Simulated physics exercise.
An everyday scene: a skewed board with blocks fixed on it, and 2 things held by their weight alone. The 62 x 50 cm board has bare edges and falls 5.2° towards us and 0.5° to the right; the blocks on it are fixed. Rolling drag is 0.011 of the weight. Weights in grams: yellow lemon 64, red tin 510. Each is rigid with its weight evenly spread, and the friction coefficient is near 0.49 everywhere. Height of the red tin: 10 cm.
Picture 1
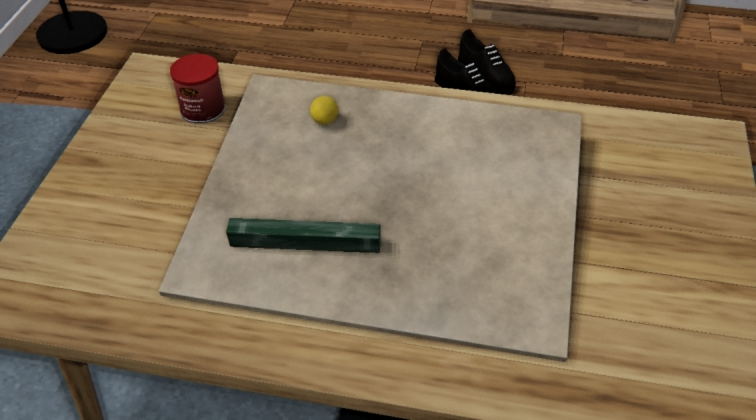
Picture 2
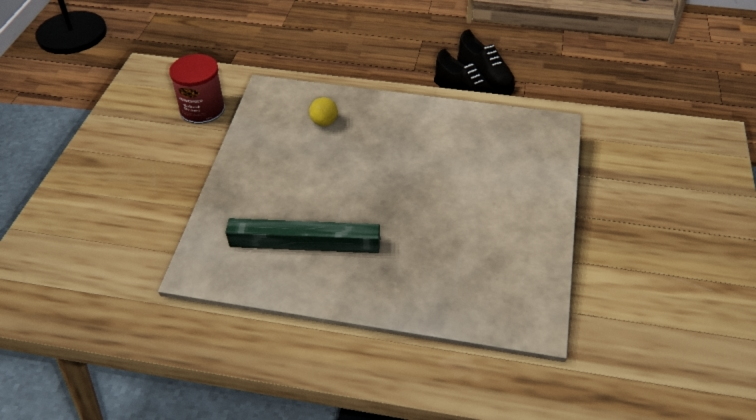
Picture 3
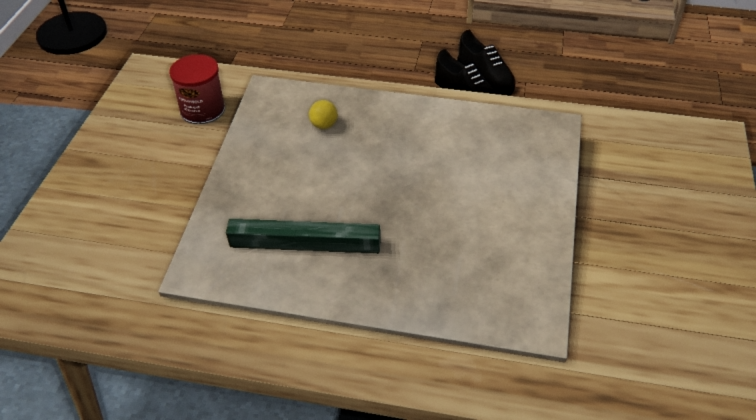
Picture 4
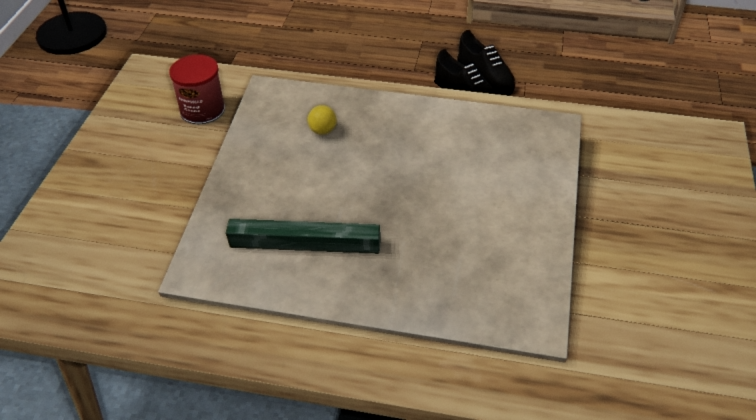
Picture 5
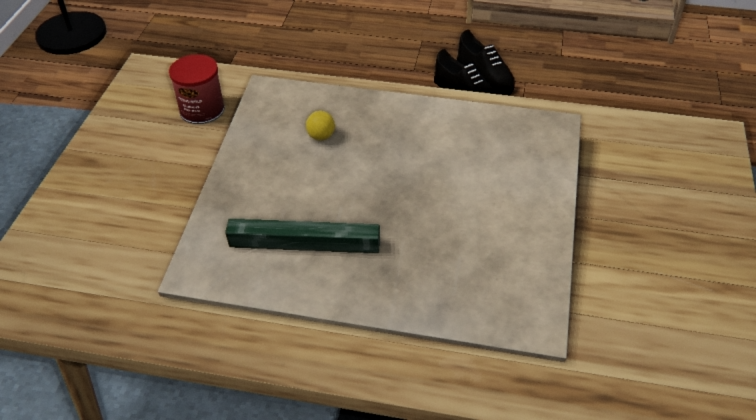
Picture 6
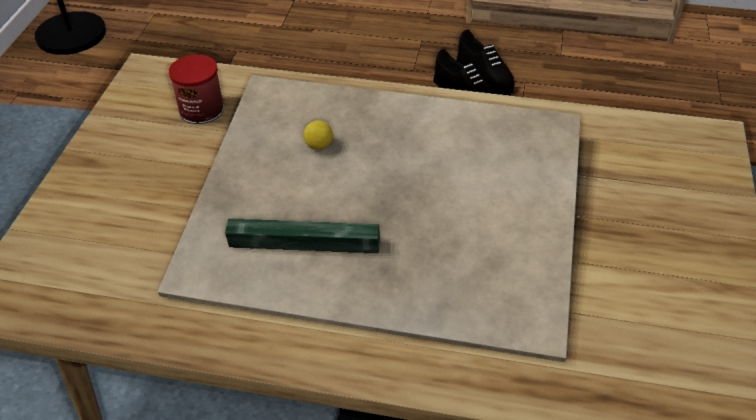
On a wooden table in a room with a plank floor, seen from above at an angle, lies a beige, mottled board. A dark green bar rests across its lower left part, a small yellow ball-like object sits near its far edge, a red tin stands at the upper left, and black shoes lie on the floor behind. The yellow object moves slowly towards the viewer, gradually quickening and drifting slightly left, while everything else and the camera stay still.
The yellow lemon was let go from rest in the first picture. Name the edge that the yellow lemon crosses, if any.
The way out: No edge.
Then, 0.20 s later than the last frame, 28 cm of board to the near edge; yellow lemon near (313, 162).
Then, 0.40 s later than the last frame, 19 cm of board to the near edge; yellow lemon near (305, 201).
When it is over, 17 cm of board to the near edge; red tin within 8 cm of the start. End places, in pixels of the last picture, yellow lemon near (302, 213).
